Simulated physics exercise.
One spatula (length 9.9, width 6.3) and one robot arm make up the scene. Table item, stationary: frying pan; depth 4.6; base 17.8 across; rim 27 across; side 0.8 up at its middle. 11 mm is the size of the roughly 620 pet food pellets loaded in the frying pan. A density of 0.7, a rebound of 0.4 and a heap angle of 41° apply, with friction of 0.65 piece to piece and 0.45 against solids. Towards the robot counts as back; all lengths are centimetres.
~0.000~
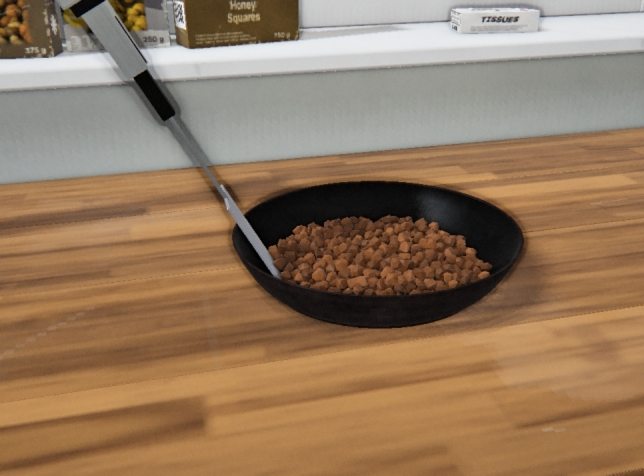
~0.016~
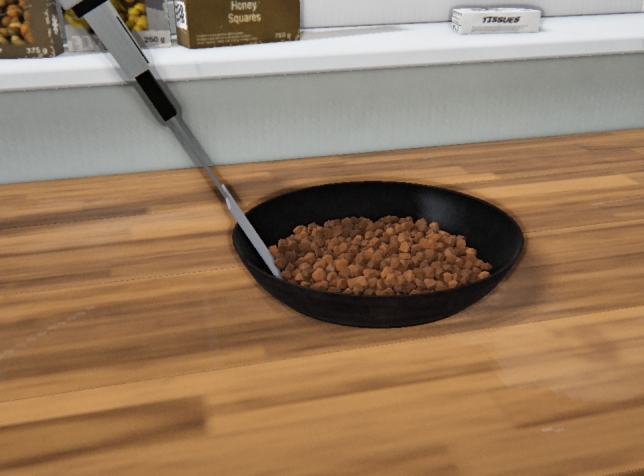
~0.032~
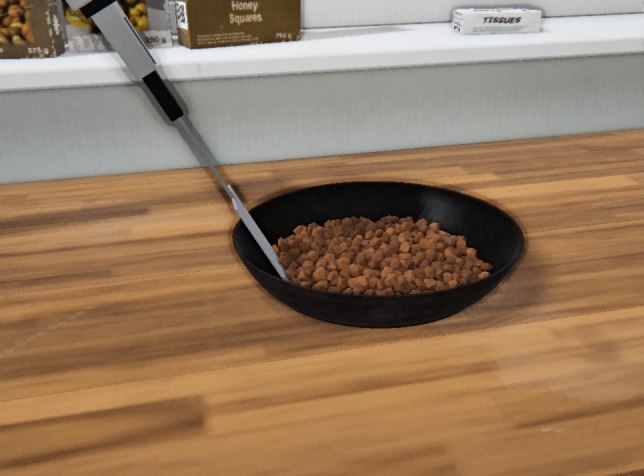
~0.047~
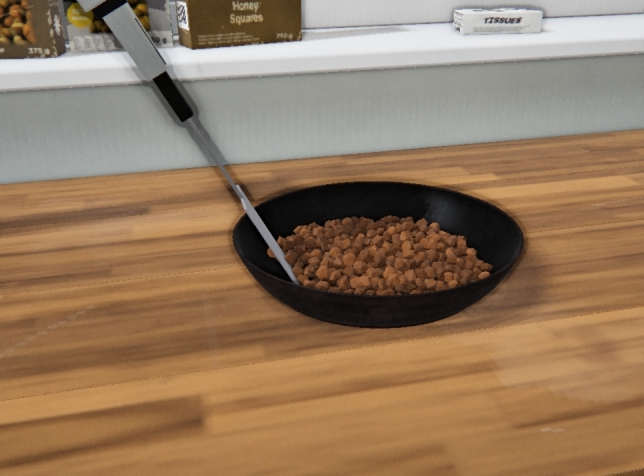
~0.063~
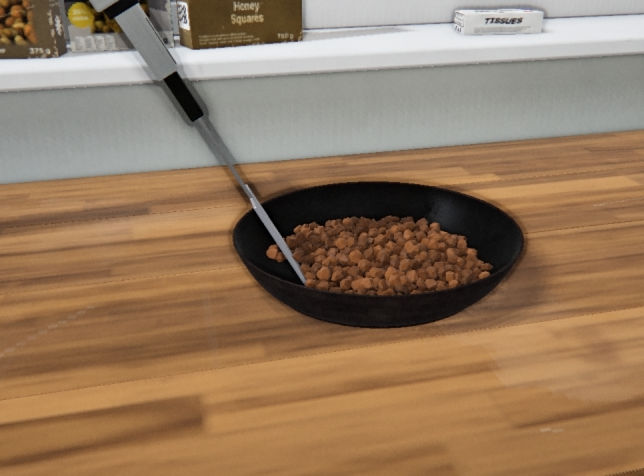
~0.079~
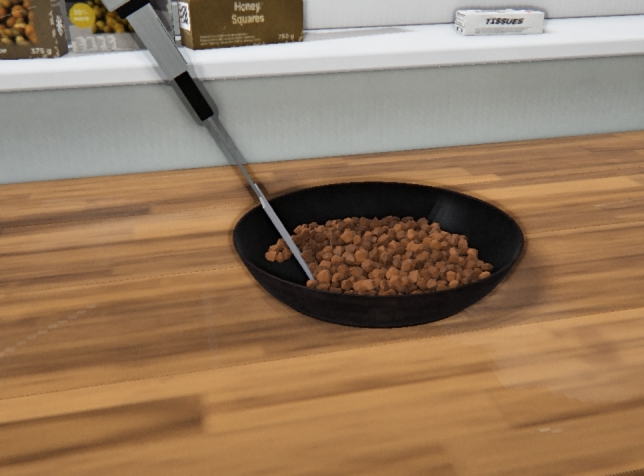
A robot arm held a spatula down inside a black frying pan of small brown lumps on a wooden counter, then slid it slightly to the right, nudging the lumps at the left edge.
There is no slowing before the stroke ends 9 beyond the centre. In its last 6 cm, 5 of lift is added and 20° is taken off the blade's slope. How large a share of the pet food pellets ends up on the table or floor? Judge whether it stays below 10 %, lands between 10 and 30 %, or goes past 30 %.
It stays below 10 %.
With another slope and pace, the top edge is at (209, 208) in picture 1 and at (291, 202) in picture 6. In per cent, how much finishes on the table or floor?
Some 20 per cent.
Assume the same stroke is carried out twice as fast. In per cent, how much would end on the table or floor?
Some 15 in a hundred.
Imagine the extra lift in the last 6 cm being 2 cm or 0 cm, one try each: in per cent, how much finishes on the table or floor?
Near 5 and 0 percent respectively.
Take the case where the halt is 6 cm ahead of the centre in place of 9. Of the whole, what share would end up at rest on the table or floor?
0 %, roughly.
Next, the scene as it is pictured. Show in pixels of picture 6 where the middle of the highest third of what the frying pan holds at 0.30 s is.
Centre: Approx. (448, 232) in the last view.
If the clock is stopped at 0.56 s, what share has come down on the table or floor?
I'd say close to 5 in a hundred.
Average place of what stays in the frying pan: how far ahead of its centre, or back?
It sits some 4.0 centimetres ahead of centre.
After 0.19 s, sloping 62°, highest piece 5 above the table; 621 in the frying pan.
After 0.30 s, sloping 55°, highest piece 6 above the table; 621 in the frying pan.
After 0.56 s, sloping 42°, highest piece 6 above the table; 589 in the frying pan, 32 on the table or floor.
After 1.61 s, sloping 42°, highest piece 6 above the table; 588 in the frying pan, 33 on the table or floor.
At rest, 588 in the frying pan, 33 on the table or floor. That is 5 % on the table or floor.
